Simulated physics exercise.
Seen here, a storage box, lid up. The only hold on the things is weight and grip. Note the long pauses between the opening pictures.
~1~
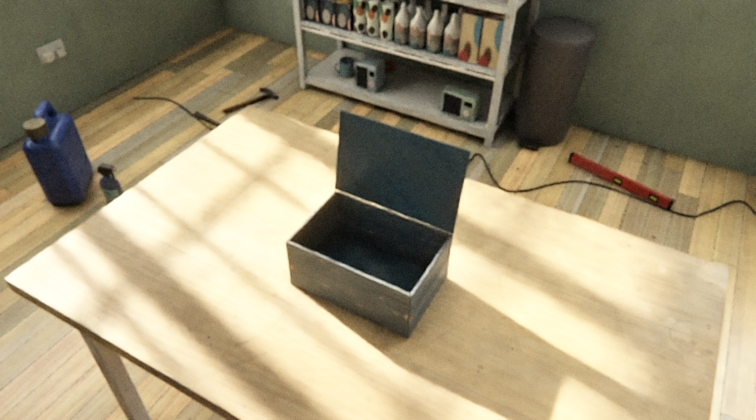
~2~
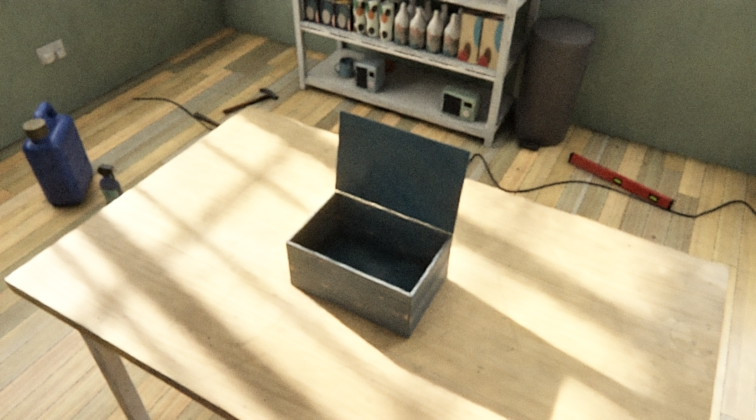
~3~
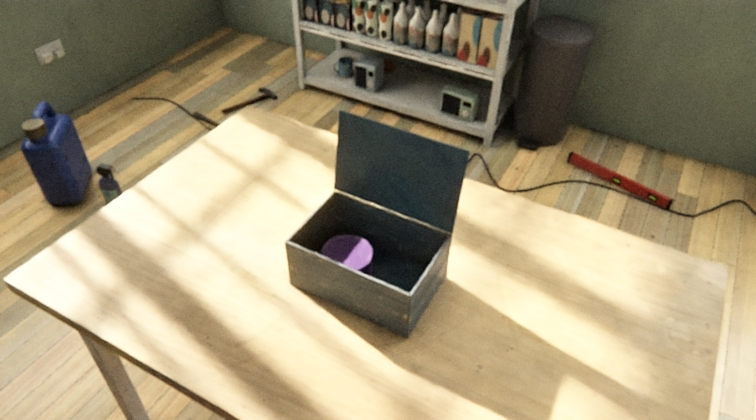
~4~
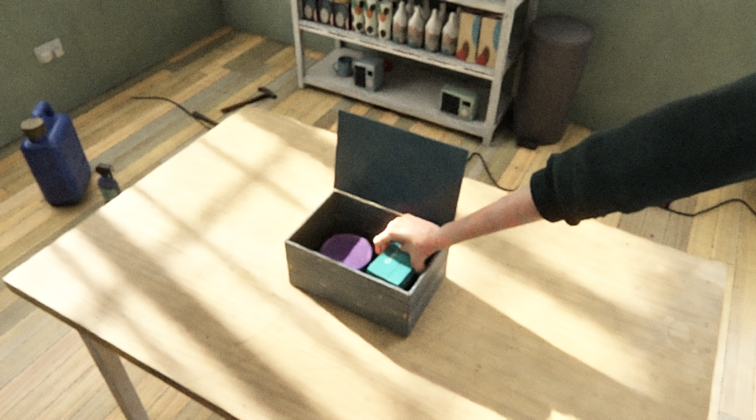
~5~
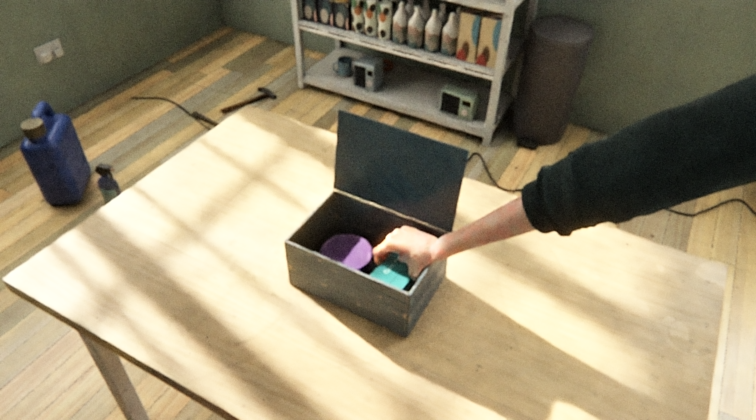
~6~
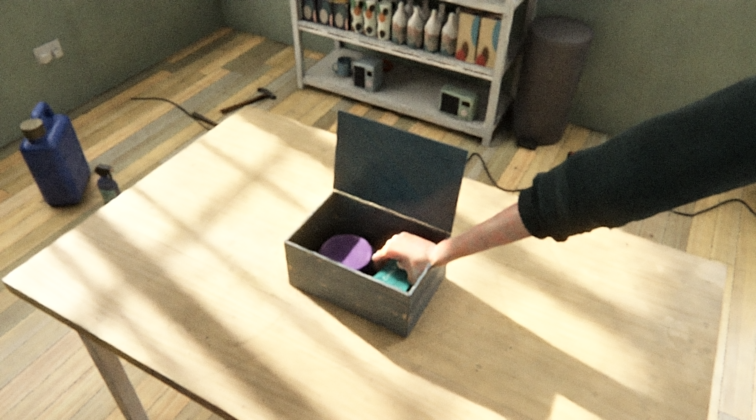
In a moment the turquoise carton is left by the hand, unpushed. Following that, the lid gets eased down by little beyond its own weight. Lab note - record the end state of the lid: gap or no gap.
End state: No gap.
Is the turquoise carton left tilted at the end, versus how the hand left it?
At the finish the turquoise carton holds its orientation.
Then, 1.40 s after the last picture, lid 72° above the rim.
Then, 1.90 s after the last picture, lid 34° above the rim.
At rest, lid shut; both in place. Seen from the same camera at the end, turquoise carton near (399, 282).
